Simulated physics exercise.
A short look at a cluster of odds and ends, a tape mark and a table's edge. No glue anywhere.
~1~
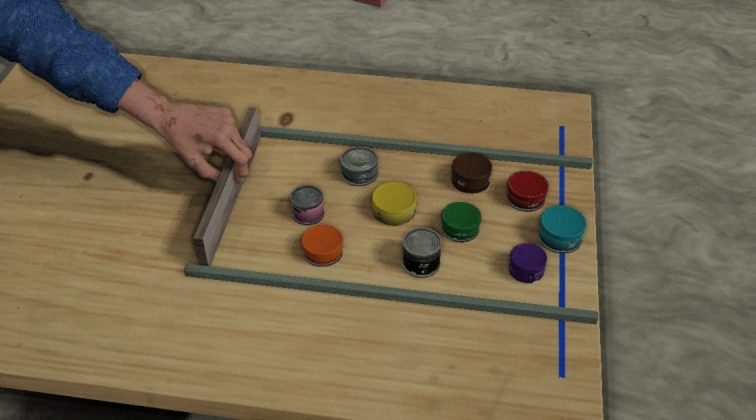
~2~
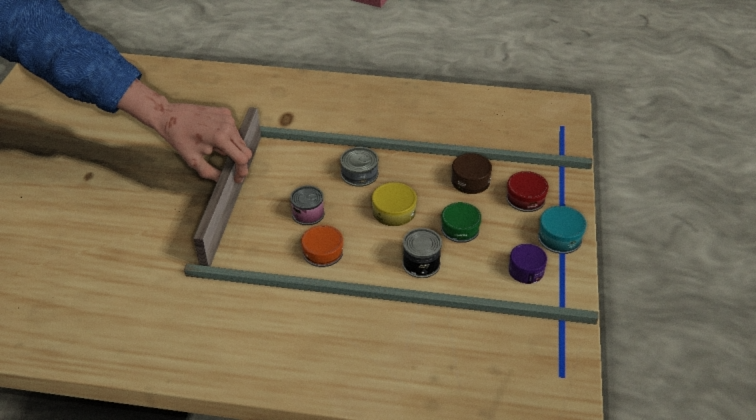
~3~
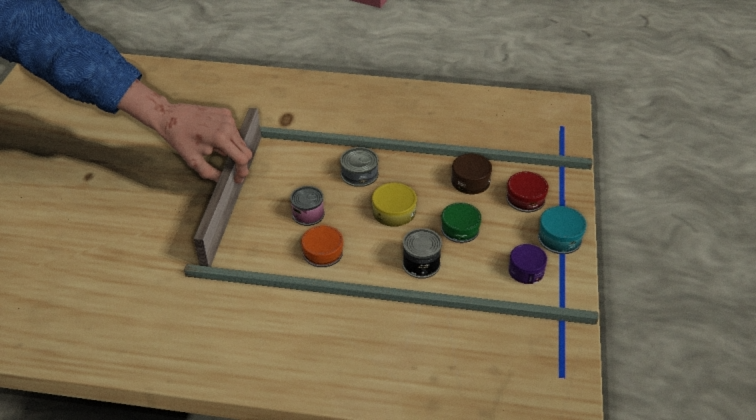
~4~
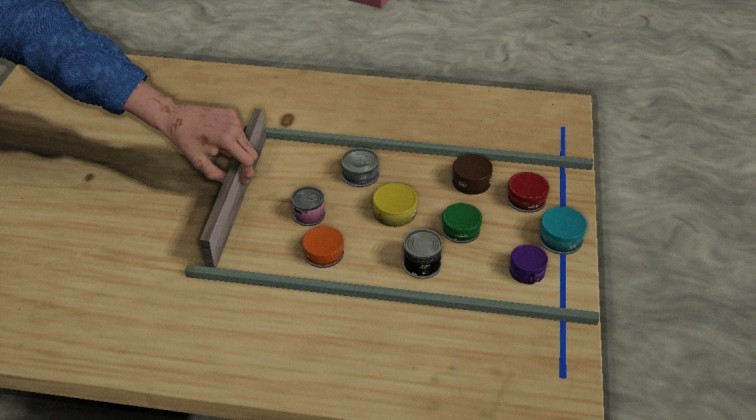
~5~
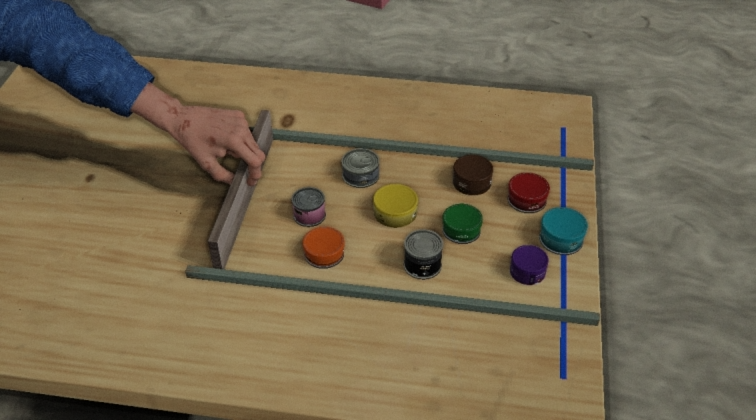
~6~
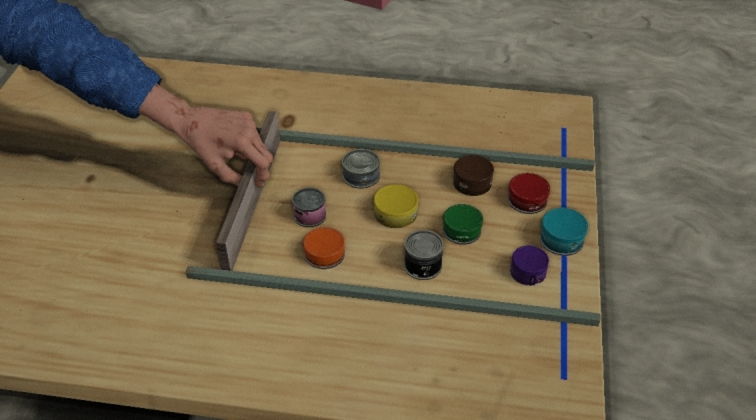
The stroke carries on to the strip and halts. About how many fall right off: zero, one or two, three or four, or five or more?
The number that fall off is five or more.
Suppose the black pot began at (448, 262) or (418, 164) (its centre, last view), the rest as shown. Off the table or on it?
Place by place, it falls; survives.
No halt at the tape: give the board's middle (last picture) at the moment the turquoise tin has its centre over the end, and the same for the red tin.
For the turquoise tin at (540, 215), for the red tin at (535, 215).
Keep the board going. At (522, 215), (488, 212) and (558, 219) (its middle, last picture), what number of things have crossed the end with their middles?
Past the end: 1, 0 and 6.
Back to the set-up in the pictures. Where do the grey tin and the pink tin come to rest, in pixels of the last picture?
First (584, 186), then (582, 245).
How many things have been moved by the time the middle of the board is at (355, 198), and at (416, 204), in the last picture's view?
At the one place 4, at the other 7.
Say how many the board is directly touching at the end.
It touches 4.
Soon after, none off yet; turquoise tin at rest near (564, 231); purple tub at rest near (529, 266); red tin at rest near (529, 193).
Then, none off yet; turquoise tin moved a little near (584, 231); purple tub moved well along near (597, 271); red tin moved about its own width near (570, 202).
At rest, the number that fall off is five or more; fallen, black pot, green pot, brown tub, red tin, purple tub and turquoise tin.
